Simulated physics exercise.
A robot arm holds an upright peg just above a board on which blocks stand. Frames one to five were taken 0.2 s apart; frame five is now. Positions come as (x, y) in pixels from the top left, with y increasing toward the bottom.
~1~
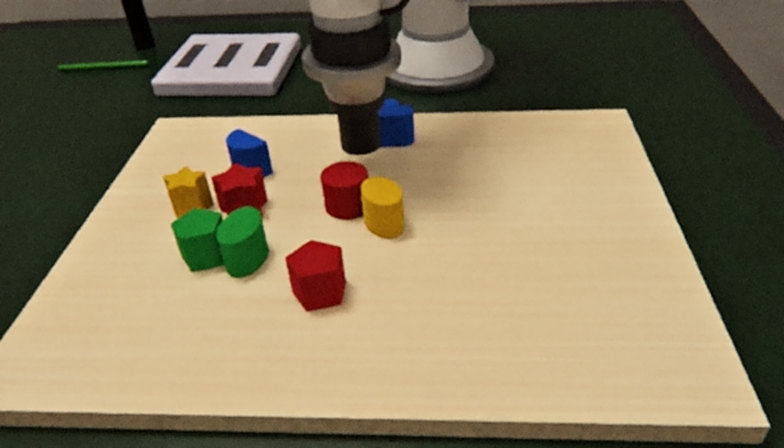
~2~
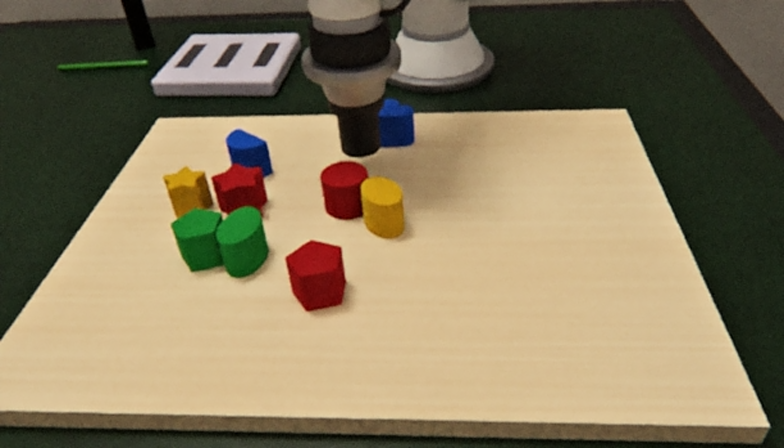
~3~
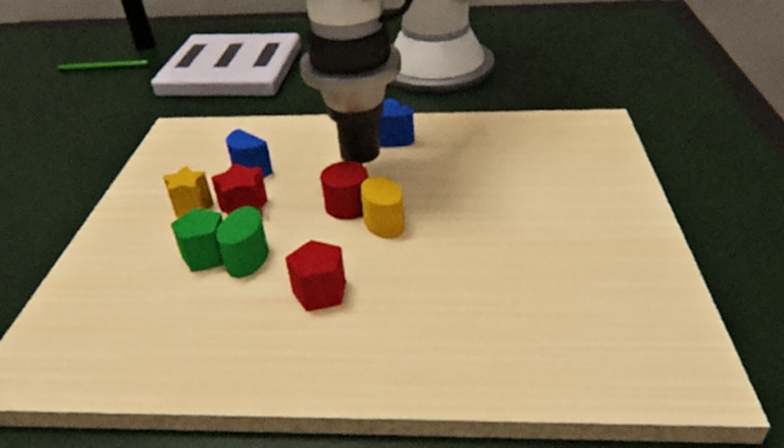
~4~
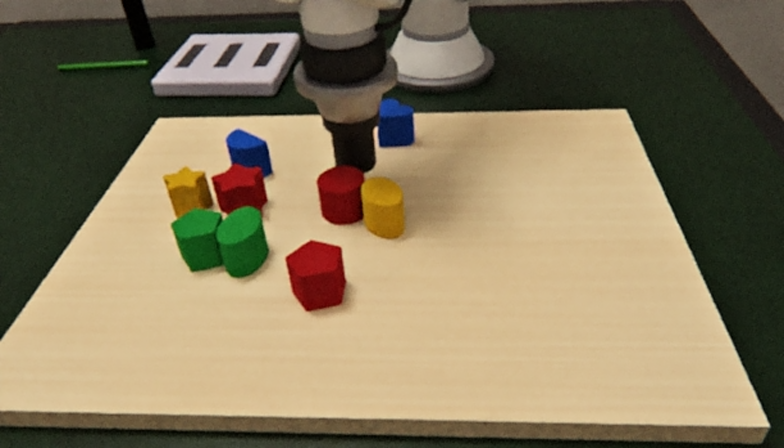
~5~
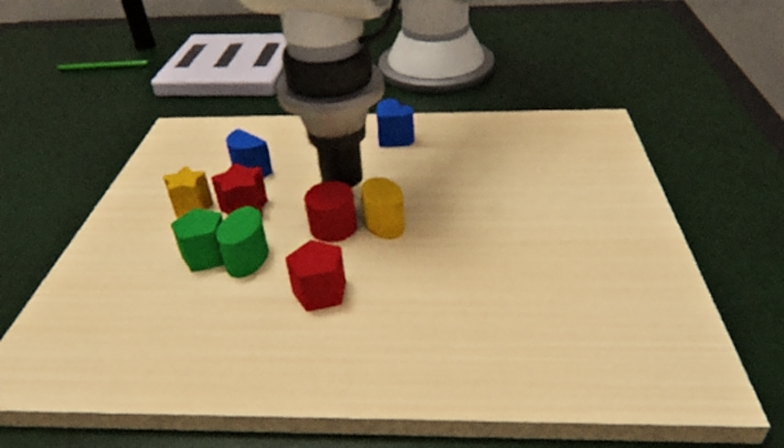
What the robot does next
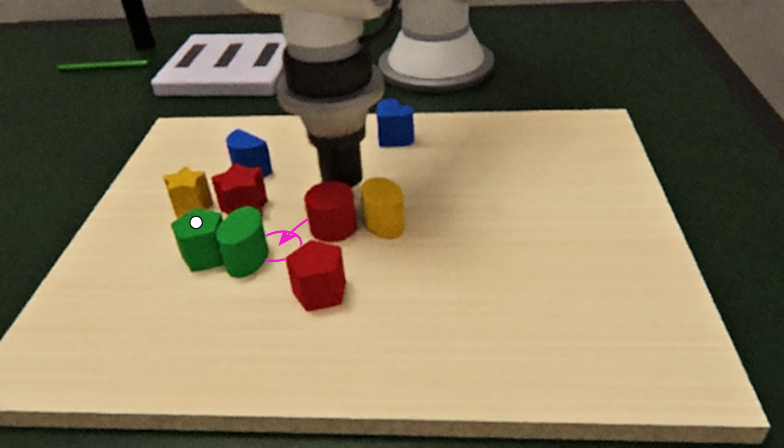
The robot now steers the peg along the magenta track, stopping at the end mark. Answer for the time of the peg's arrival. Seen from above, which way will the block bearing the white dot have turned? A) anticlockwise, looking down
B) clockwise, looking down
My answer is option B.
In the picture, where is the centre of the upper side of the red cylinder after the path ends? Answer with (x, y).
Near (305, 231).
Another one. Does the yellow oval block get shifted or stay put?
That block is not shifted.
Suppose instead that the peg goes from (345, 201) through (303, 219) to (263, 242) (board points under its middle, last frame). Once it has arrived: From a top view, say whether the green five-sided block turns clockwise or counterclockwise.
Verdict: Clockwise.
The line goes from (345, 201) via (319, 212) and (297, 227), ending at (278, 246); the dot is on the green five-sided block.
On the path given first. Halfway along, peg at (302, 197); red cylinder at (310, 214).
At the end, peg at (273, 223); green five-sided block at (191, 225), turned 20° clockwise; green oval block at (227, 234); red five-sided block at (320, 262), turned 15° clockwise; red cylinder at (305, 231); yellow oval block unmoved.
